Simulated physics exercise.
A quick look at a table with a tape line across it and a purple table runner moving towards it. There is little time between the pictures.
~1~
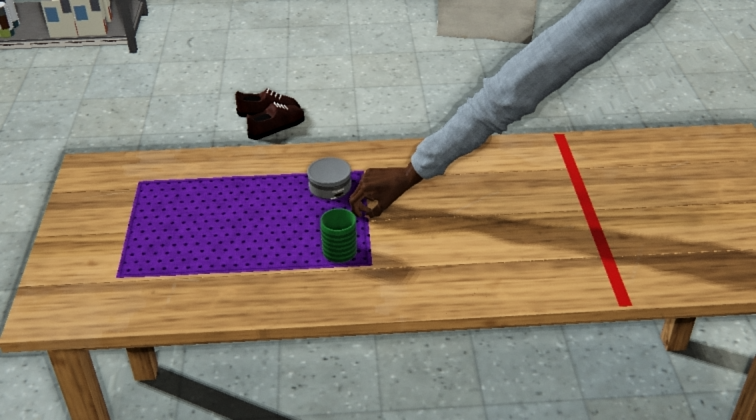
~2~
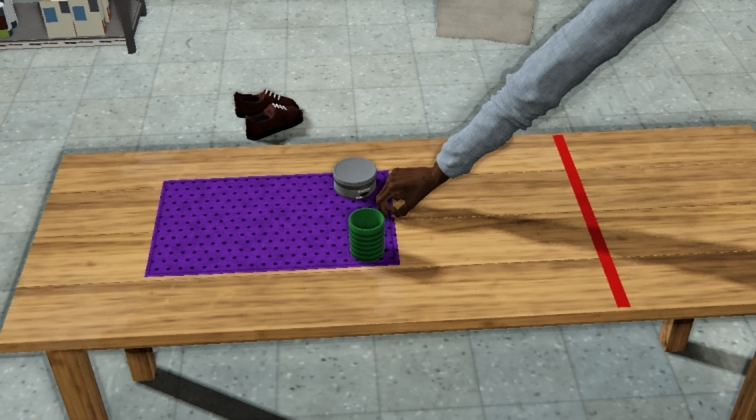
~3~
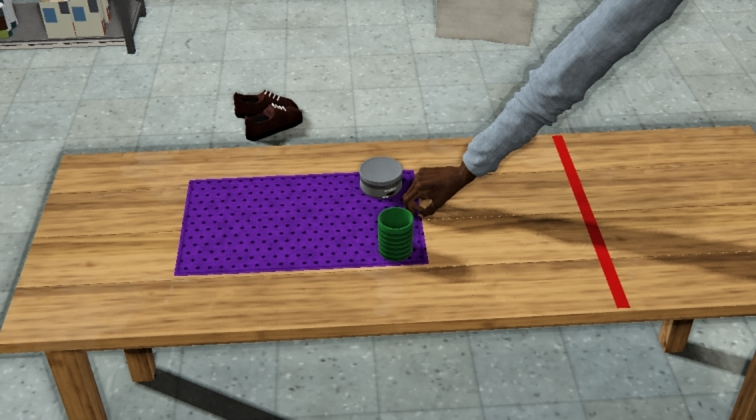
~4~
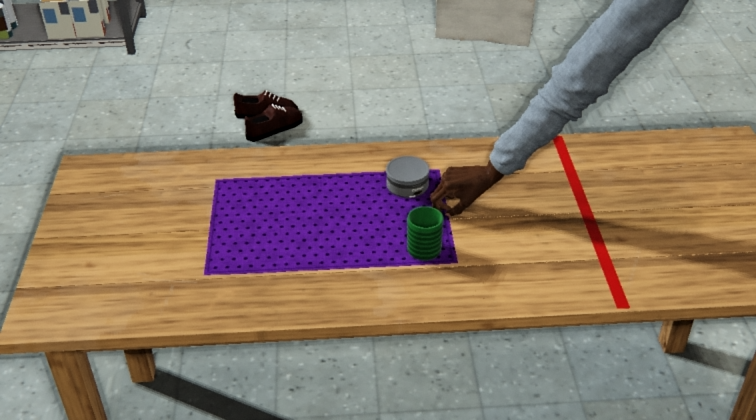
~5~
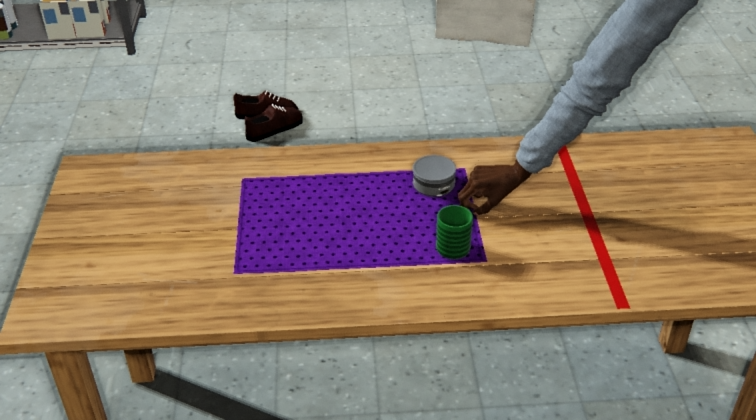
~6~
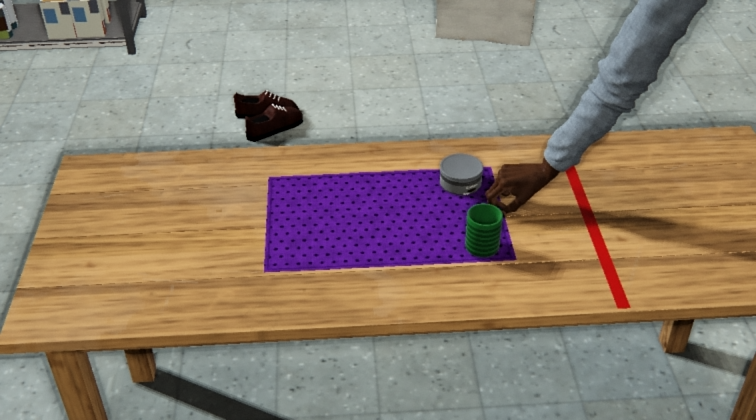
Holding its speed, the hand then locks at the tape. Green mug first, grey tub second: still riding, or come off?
Green mug - came off; grey tub - came off.
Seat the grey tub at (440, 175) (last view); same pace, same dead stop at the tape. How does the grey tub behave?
Then it is thrown clear.
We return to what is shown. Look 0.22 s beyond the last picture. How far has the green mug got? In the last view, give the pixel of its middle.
Around (606, 225).
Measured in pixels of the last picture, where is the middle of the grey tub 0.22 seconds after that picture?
Close to pixel (572, 169).
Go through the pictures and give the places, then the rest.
The first picture shows table runner end (372, 266); green mug (338, 220); grey tub (329, 170); tape (620, 289).
The second picture shows table runner end (400, 265), far hem (145, 278); grey tub (355, 170).
The third picture shows table runner end (429, 264); green mug (396, 218).
The fourth picture shows table runner end (458, 263), far hem (204, 276); grey tub (408, 168).
The fifth picture shows table runner end (487, 262); green mug (455, 216).
The sixth picture shows table runner end (517, 260), far hem (264, 273); green mug (485, 214); grey tub (462, 166); tape (618, 291).
Then, 0.11 s later than the last view, hem short of the tape; green mug on the cloth near (547, 228); grey tub on the cloth near (519, 172).
Then, 0.22 s later than the last view, hem at the tape; green mug ahead of the hem near (606, 225); grey tub ahead of the hem near (572, 169).
Finally, hem at the tape; green mug knocked over near (693, 224); grey tub ahead of the hem near (627, 168). The green mug leaves the cloth and the grey tub shoots off the front.
